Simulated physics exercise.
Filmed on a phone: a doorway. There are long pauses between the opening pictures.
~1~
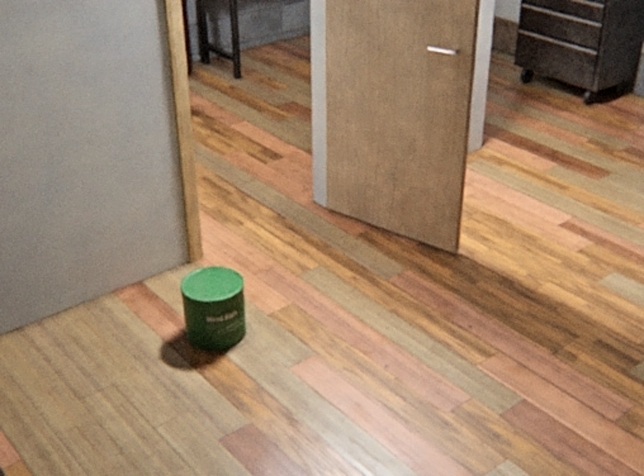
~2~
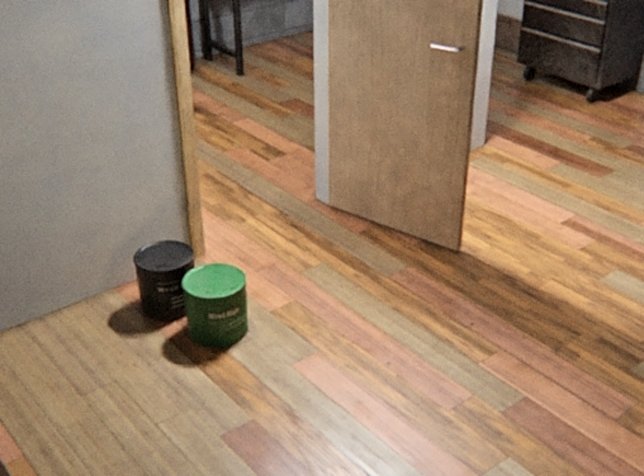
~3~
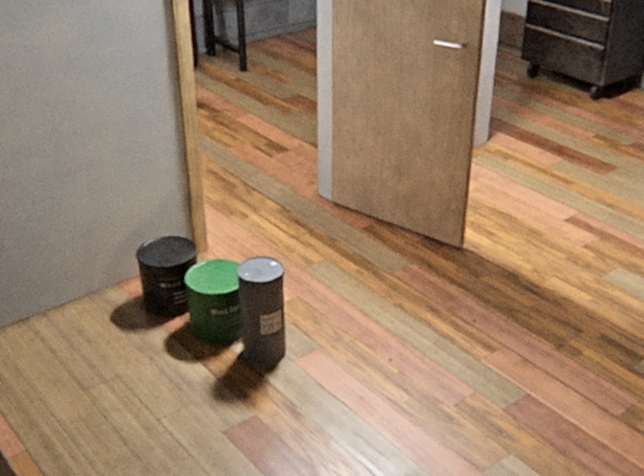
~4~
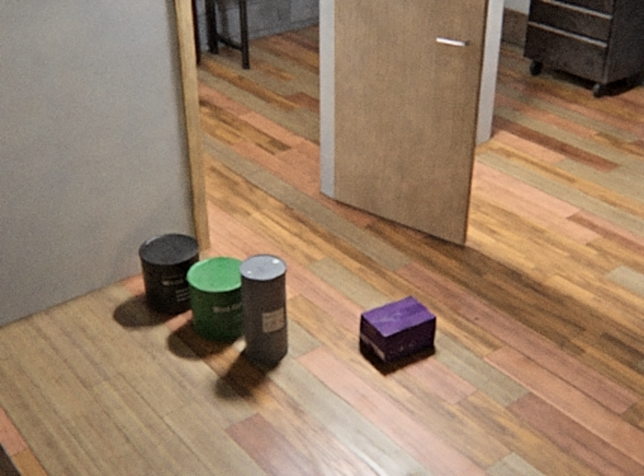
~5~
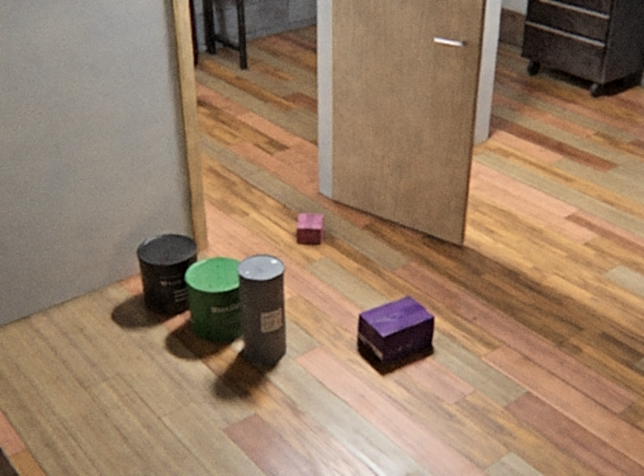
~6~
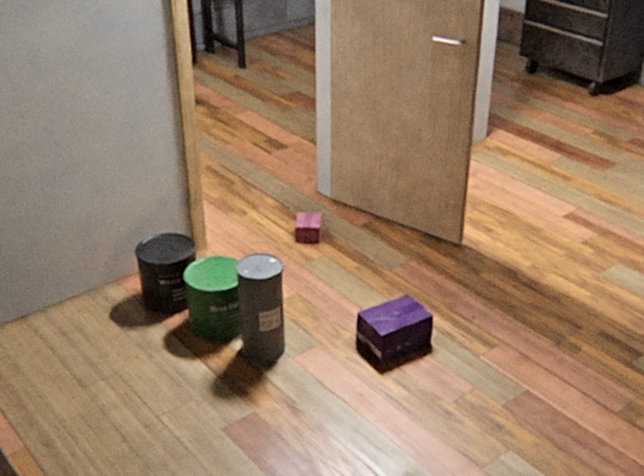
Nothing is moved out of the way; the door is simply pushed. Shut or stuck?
Outcome: The door reaches the frame.
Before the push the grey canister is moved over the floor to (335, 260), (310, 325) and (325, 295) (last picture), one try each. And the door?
In the first case it stops short; in the second case it closes; in the third case it shuts.
Then, 1.00 s later than the last frame, door 68° open.
Then, 1.70 s later than the last frame, door 32° open; pink box moved a little near (293, 225).
Then, 2.10 s later than the last frame, door 12° open; pink box moved about its own width near (271, 218).
When it is over, door 0° open; moved from the start, pink box; the other 4 as before. End places, in pixels of the last picture, pink box near (259, 210).
